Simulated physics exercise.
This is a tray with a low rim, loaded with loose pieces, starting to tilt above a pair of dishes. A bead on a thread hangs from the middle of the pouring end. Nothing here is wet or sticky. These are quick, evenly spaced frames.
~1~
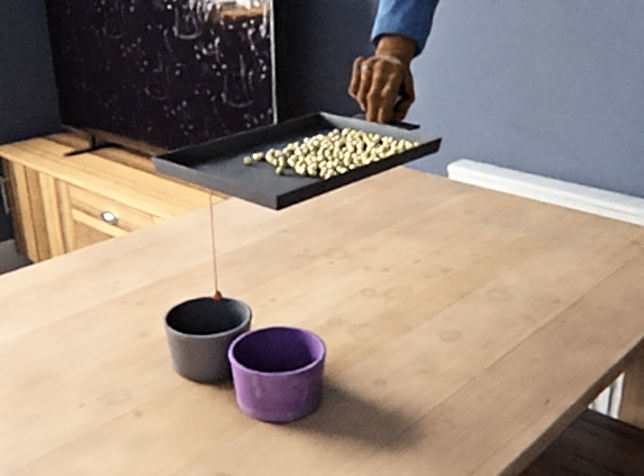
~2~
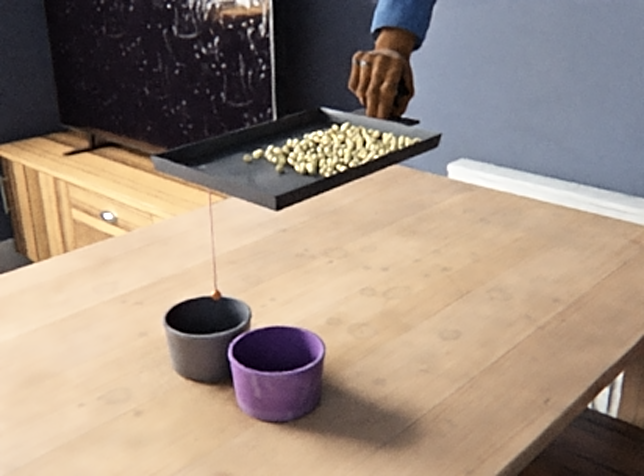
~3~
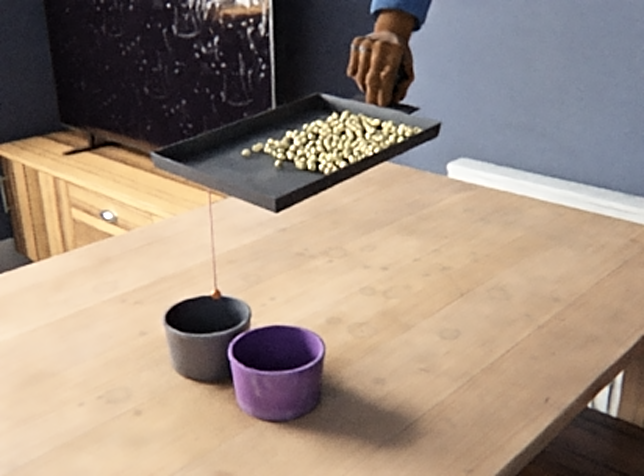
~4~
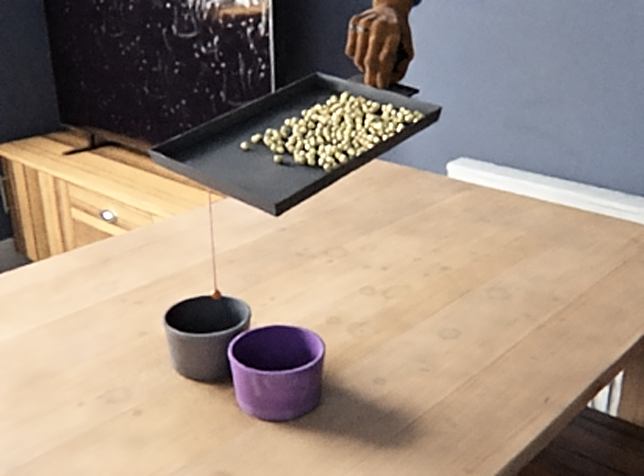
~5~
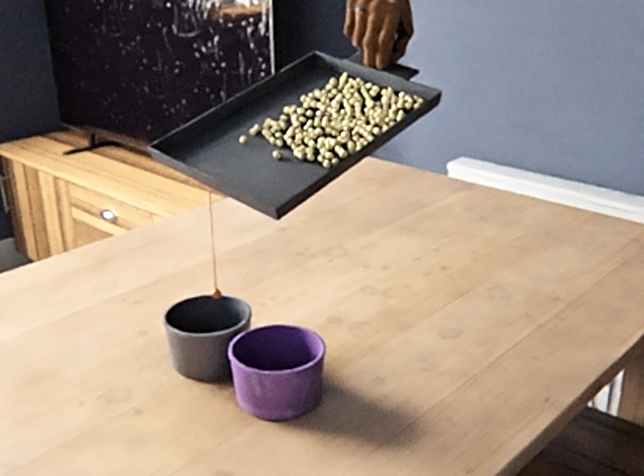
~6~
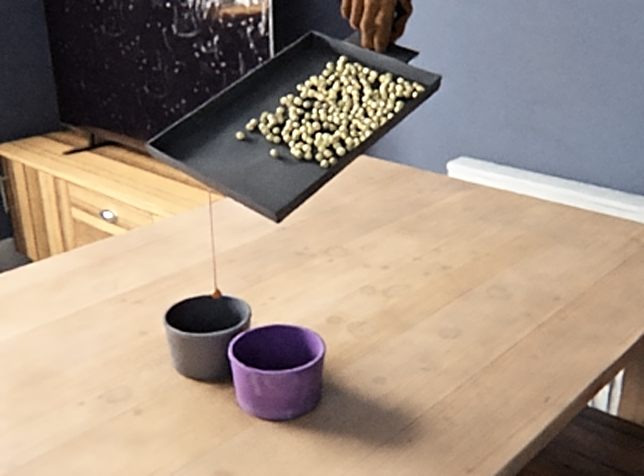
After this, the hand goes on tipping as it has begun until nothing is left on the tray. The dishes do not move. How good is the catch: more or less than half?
Together they catch the larger part.
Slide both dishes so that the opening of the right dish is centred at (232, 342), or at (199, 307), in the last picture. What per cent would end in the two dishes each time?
Roughly 50 per cent, and 0 per cent.
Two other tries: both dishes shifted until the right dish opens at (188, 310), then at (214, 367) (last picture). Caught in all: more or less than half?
In turn: Below a half; the smaller part.
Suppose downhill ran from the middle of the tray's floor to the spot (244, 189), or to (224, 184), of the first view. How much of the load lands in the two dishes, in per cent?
The first gives 50 %, the second 30 %.
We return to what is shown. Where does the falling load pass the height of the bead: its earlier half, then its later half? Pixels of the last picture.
First near (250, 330), later near (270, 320).
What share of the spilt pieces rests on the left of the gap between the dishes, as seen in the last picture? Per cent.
Close to 70 per cent.
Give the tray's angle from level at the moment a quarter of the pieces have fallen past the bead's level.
Around 75° of tilt.
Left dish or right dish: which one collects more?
Fuller: The right dish.
Soon after the last picture, tray tipped steeply; about two thirds on the tray; a stray few in the right dish; a stray few outside both; about a quarter in the air.
A little later, tray tipped past a quarter turn; a small part on the tray; about half in the right dish; a stray few in the left dish; about a quarter outside both; a small part in the air.
Later still, tray tipped past a quarter turn; about two thirds in the right dish; a stray few in the left dish; about a quarter outside both.
At rest, tray tipped past a quarter turn; about two thirds in the right dish; a stray few in the left dish; about a quarter outside both.
